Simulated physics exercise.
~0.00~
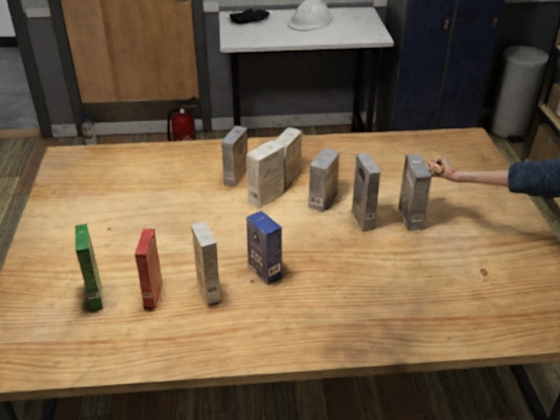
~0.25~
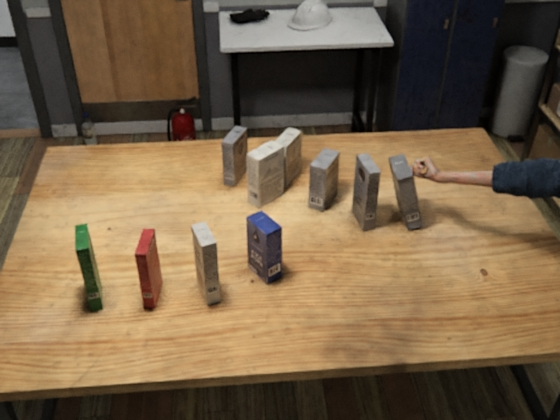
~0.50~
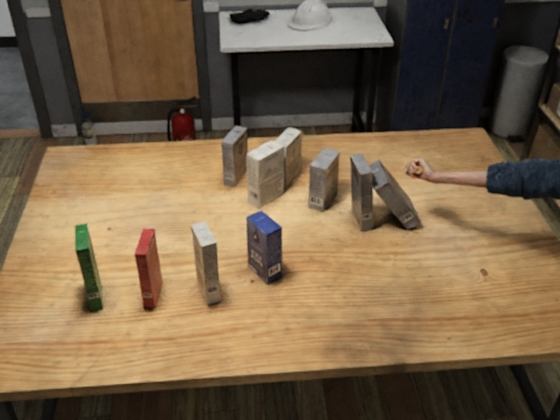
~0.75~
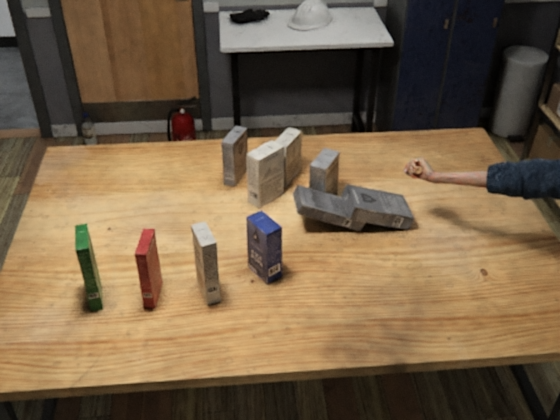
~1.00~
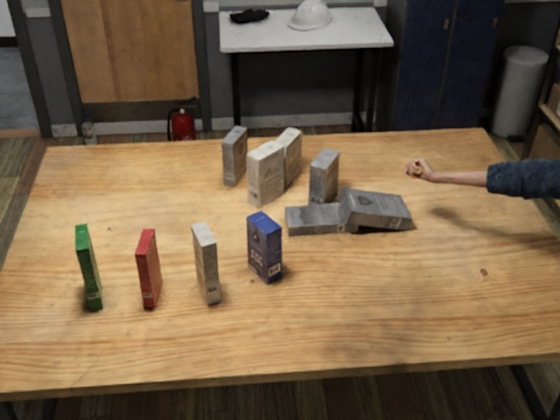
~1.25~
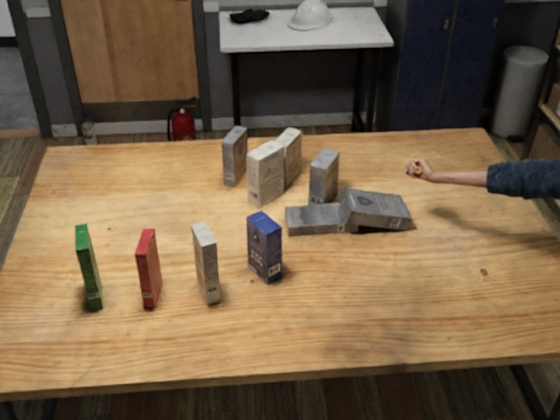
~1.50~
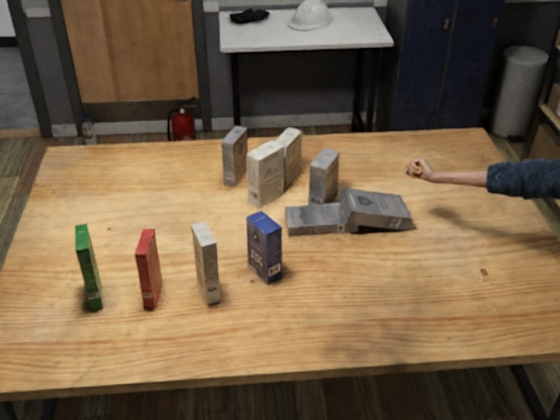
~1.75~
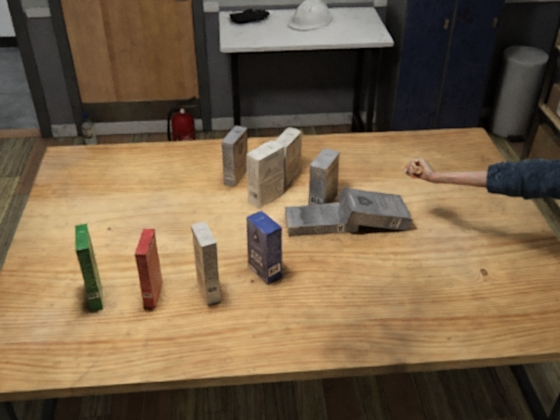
A hand reaching in from the right tips a grey upright box at the right end of a group on a large wooden table, seen from above in a room with a wooden door and dark blue lockers. Green, red, grey and blue boxes stand in front from left to right, with more grey and pale ones behind. The pushed box leans left and strikes its grey neighbour while the hand stops. Both topple leftward, and the first comes to rest partly on the second. The remaining boxes, including the red one, stay standing.
